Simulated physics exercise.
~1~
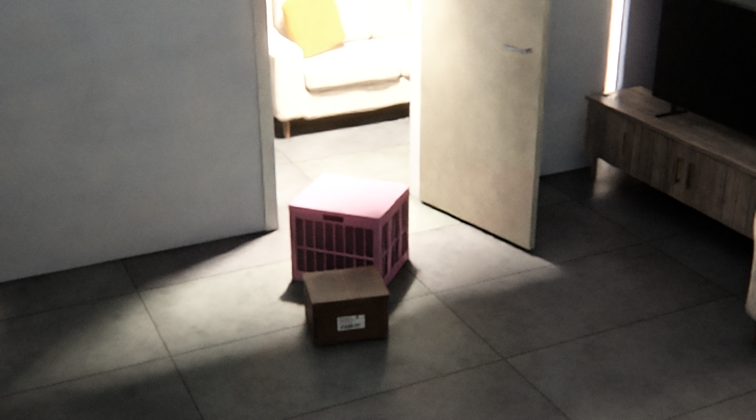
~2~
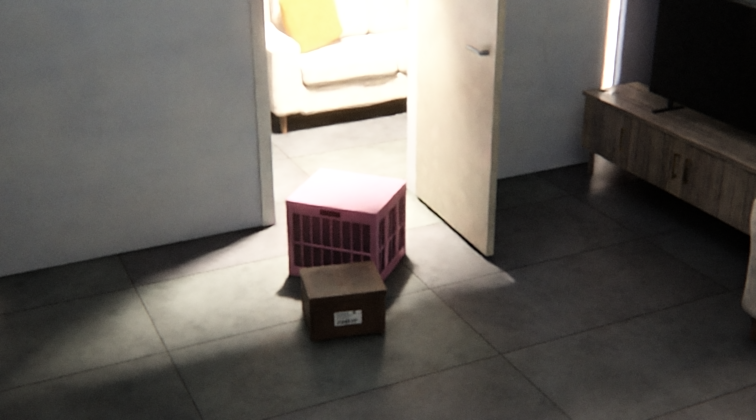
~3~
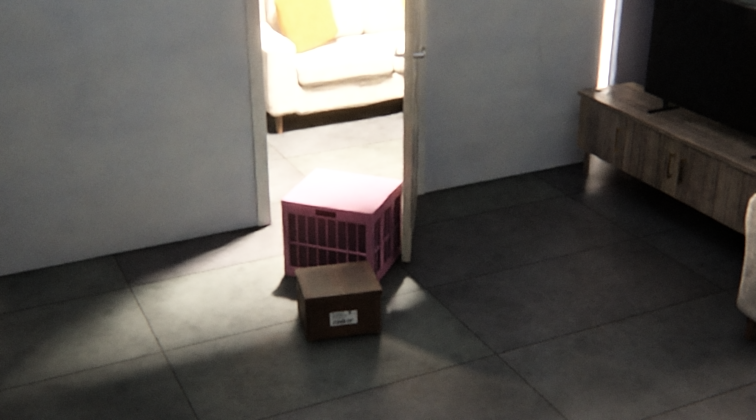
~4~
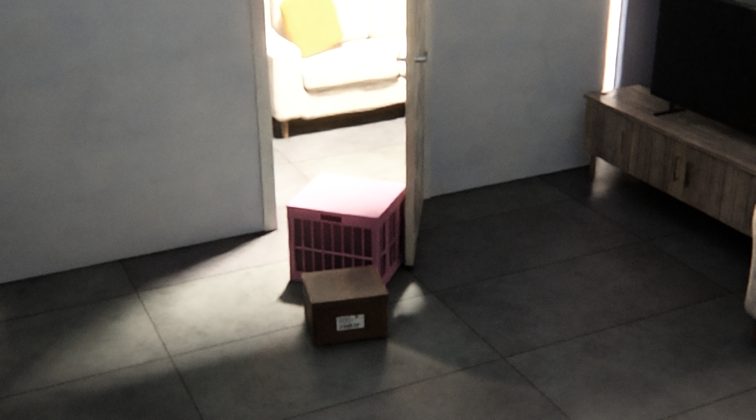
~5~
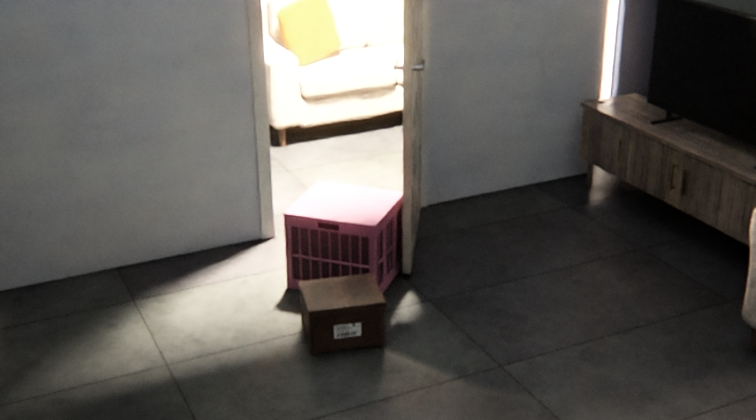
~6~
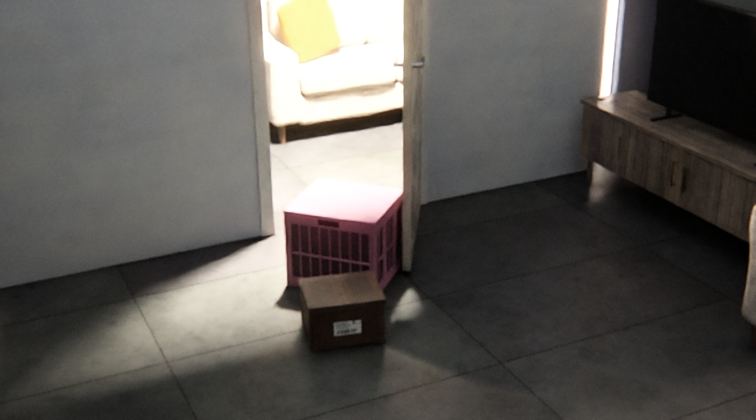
In a dim room, a door swings partway closed and stops beside a pink crate.
